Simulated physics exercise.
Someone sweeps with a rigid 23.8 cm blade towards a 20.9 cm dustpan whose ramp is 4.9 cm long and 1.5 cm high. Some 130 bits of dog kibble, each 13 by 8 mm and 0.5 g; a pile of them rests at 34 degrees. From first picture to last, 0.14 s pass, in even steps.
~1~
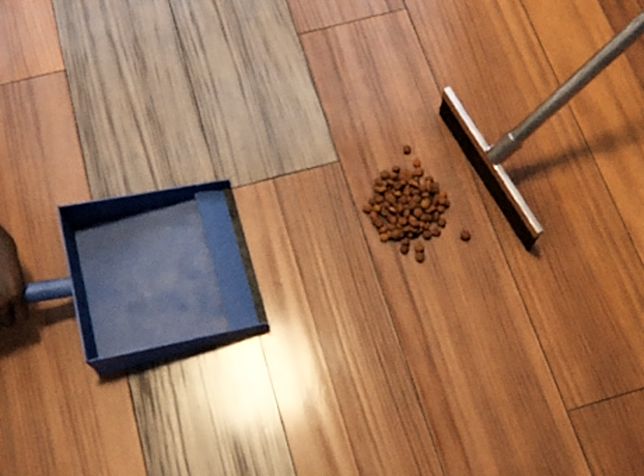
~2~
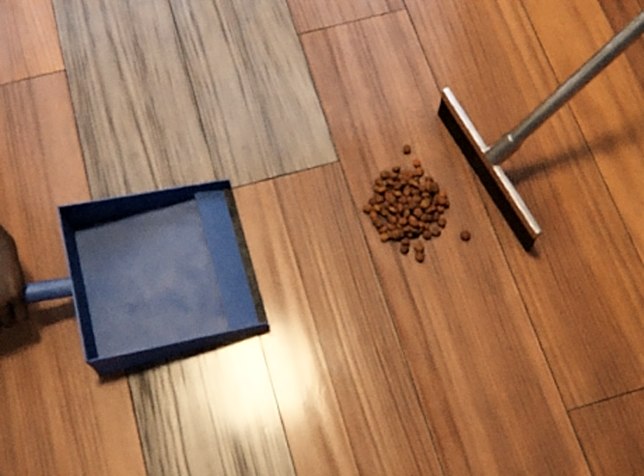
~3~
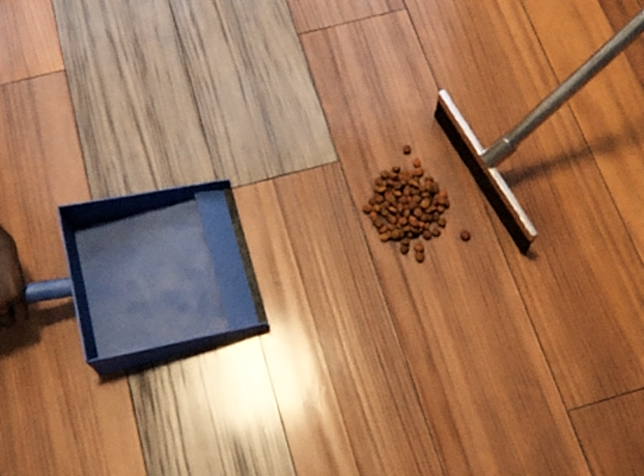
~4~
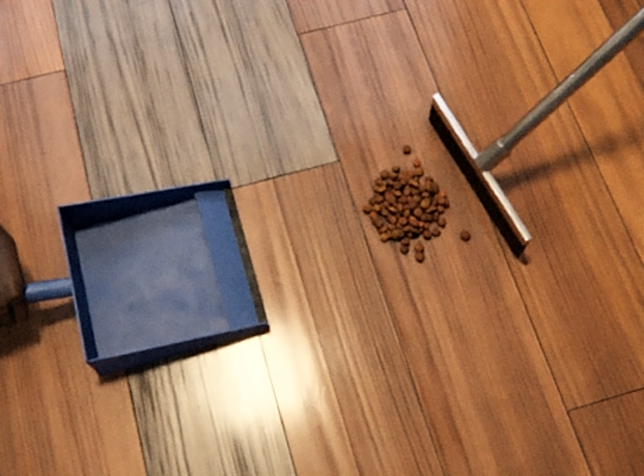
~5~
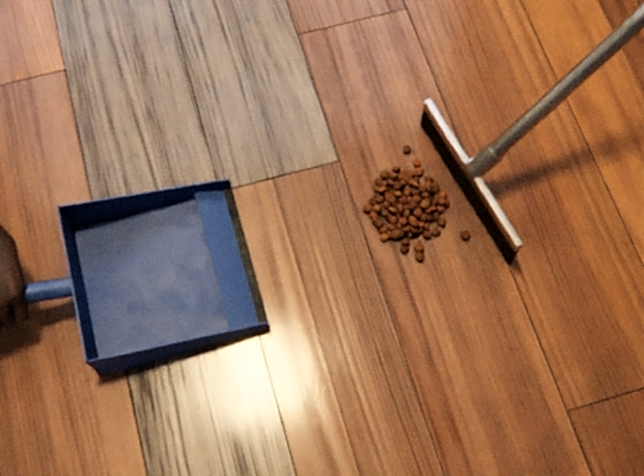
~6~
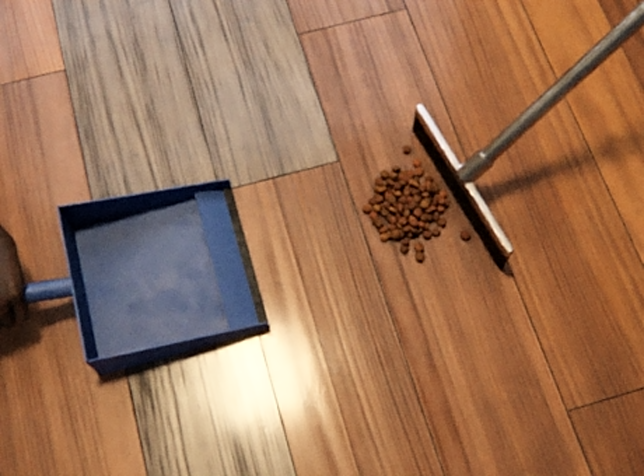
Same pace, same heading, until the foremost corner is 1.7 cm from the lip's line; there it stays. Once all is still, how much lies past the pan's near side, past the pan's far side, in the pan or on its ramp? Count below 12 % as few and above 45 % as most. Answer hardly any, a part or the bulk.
Near side a part, far side hardly any, pan a part.
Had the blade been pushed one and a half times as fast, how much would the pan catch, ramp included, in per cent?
Then about 25 per cent.
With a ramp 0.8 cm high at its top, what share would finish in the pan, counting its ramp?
Then about 20 per cent.
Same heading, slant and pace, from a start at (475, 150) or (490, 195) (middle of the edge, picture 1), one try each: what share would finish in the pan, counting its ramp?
Some 15 and 20 per cent.
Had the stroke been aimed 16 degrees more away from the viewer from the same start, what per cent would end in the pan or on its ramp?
In that case some 20 per cent.
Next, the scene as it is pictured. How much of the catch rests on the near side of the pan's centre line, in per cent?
Roughly 90 per cent.
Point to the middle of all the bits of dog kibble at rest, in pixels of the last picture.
At about (268, 292).
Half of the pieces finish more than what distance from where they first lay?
About 22 cm.
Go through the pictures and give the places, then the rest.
Blade from (537, 233) to (447, 94), moved 0.0 cm, 0 of the pieces shifted so far; middle of the pieces at (410, 200); pan at (154, 281), in the first picture.
Blade from (536, 234) to (446, 95), moved 0.2 cm, 0 of the pieces shifted so far; middle of the pieces at (410, 200), in the second picture.
Blade from (532, 236) to (442, 97), moved 0.8 cm, 0 of the pieces shifted so far; middle of the pieces at (410, 200), in the third picture.
Blade from (526, 240) to (436, 101), moved 1.9 cm, 0 of the pieces shifted so far; middle of the pieces at (410, 200), in the fourth picture.
Blade from (517, 246) to (428, 106), moved 3.3 cm, 0 of the pieces shifted so far; middle of the pieces at (410, 200), in the fifth picture.
Blade from (508, 252) to (419, 111), moved 4.7 cm, 0 of the pieces shifted so far; middle of the pieces at (410, 200); pan at (154, 281), in the sixth picture.
Then, 0.26 s after the last picture, middle of the blade 17 cm from the lip; 0 % over the lip, far side 0 %, near side 0 %.
Then, 0.43 s after the last picture, middle of the blade 8 cm from the lip; 0 % over the lip, far side 0 %, near side 10 %.
Then, 0.72 s after the last picture, middle of the blade 4 cm from the lip; 20 % over the lip, far side 0 %, near side 20 %.
In the end, near side 20 %, far side 0 %, pan 20 %, in front of the lip or behind the blade 60 %.
